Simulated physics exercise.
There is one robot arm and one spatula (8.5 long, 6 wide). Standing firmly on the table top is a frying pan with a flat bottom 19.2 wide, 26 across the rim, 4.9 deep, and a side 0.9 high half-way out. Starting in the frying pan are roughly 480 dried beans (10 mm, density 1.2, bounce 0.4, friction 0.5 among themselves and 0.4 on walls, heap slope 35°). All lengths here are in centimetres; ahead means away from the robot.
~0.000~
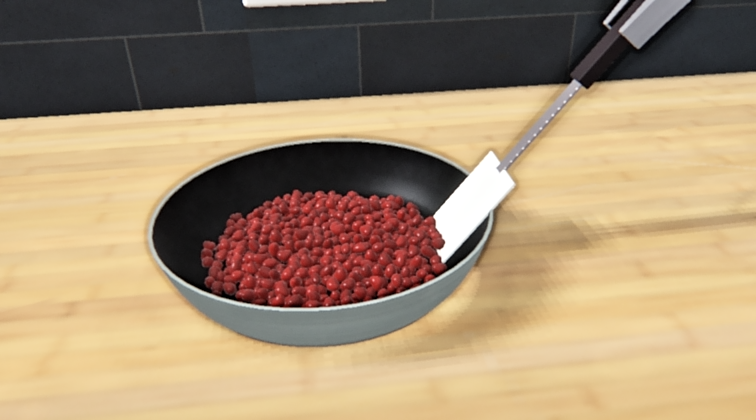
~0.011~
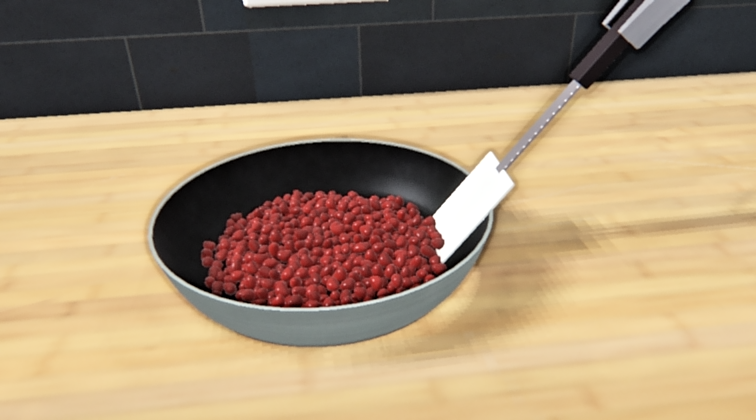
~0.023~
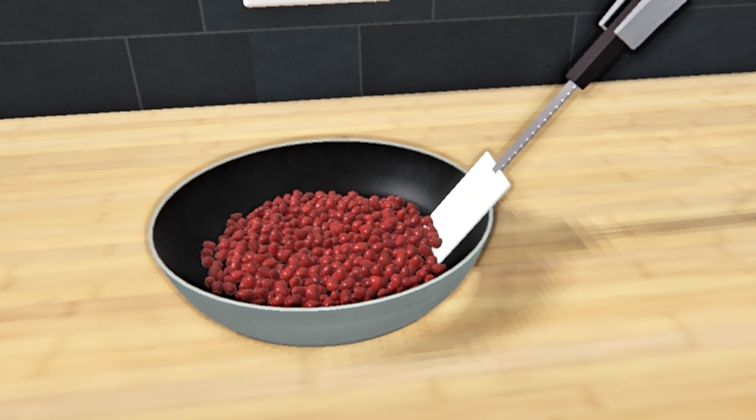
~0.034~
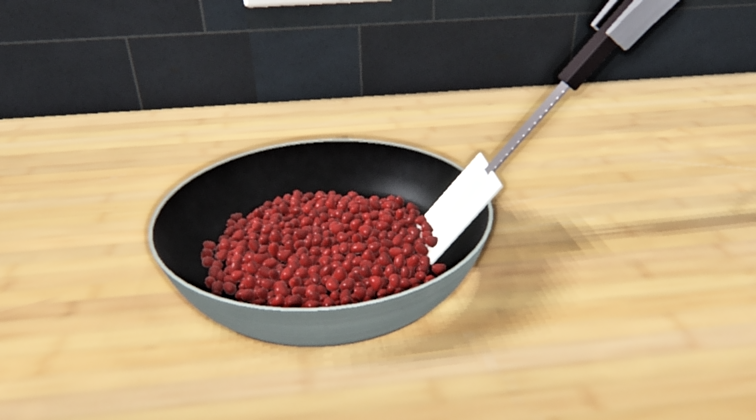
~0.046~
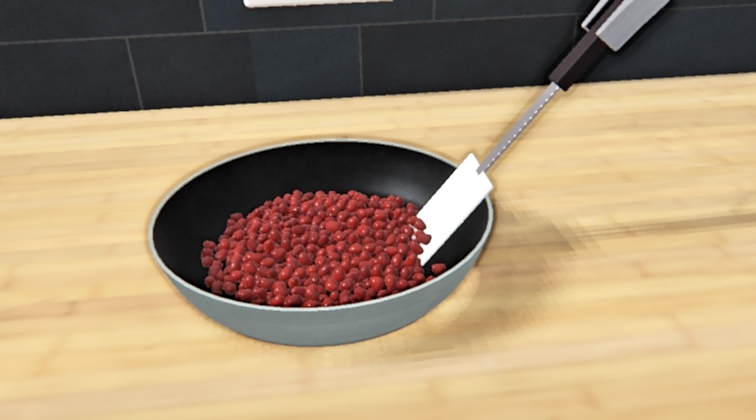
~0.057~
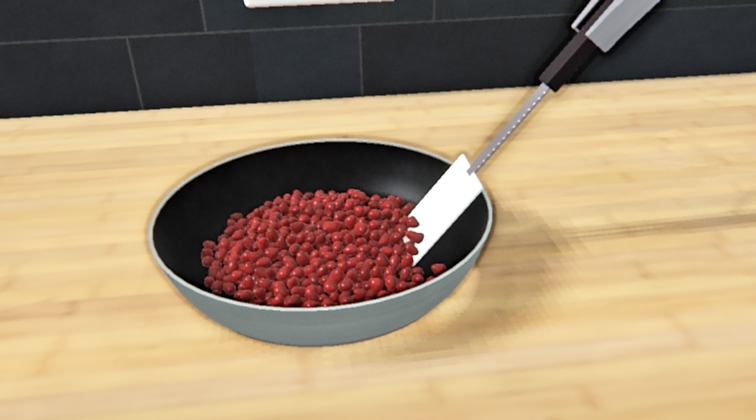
A white spatula slides slightly left through the red beans in the frying pan.
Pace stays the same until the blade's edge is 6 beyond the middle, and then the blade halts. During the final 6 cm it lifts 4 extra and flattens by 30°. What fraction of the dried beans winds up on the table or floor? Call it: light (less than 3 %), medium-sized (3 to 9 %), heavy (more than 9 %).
It comes out light.
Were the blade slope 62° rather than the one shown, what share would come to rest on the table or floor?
In that case around 0 per cent.
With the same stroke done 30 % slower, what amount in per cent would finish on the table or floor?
Then roughly 0 percent.
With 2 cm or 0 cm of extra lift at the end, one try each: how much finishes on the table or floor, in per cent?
I'd put it near 0 in a hundred, then near 0 in a hundred.
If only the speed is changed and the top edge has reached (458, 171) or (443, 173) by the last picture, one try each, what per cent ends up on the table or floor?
5 % and 10 %.
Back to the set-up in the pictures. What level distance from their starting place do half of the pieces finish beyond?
Roughly 3 cm.
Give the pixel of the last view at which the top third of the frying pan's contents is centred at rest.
Pixel position: Approx. (247, 249).
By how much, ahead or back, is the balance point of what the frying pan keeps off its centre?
Ahead, by around 3.5 cm.
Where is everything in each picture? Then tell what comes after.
Spatula top edge at (503, 167), sloping 51°; upper third of the load around (330, 241), from x 205 to 440, top at y 195; 479 in the frying pan, in the first frame.
Spatula top edge at (502, 167), sloping 51°; upper third of the load around (330, 241), from x 205 to 440, top at y 195, in the second frame.
Spatula top edge at (498, 168), sloping 51°; upper third of the load around (331, 240), from x 205 to 440, top at y 195, in the third frame.
Spatula top edge at (491, 169), sloping 51°; upper third of the load around (335, 240), from x 205 to 440, top at y 195, in the fourth frame.
Spatula top edge at (482, 170), sloping 51°; upper third of the load around (335, 238), from x 205 to 440, top at y 195, in the fifth frame.
Spatula top edge at (472, 170), sloping 51°; upper third of the load around (332, 238), from x 205 to 440, top at y 195; 479 in the frying pan, in the sixth frame.
By 0.13 s, sloping 51°, highest piece 3 above the table; 479 in the frying pan.
By 0.19 s, sloping 39°, highest piece 4 above the table; 479 in the frying pan.
By 0.43 s, sloping 21°, highest piece 4 above the table; 479 in the frying pan.
By 1.48 s, sloping 21°, highest piece 4 above the table; 479 in the frying pan.
Final count, 479 in the frying pan. That is 0 % on the table or floor.
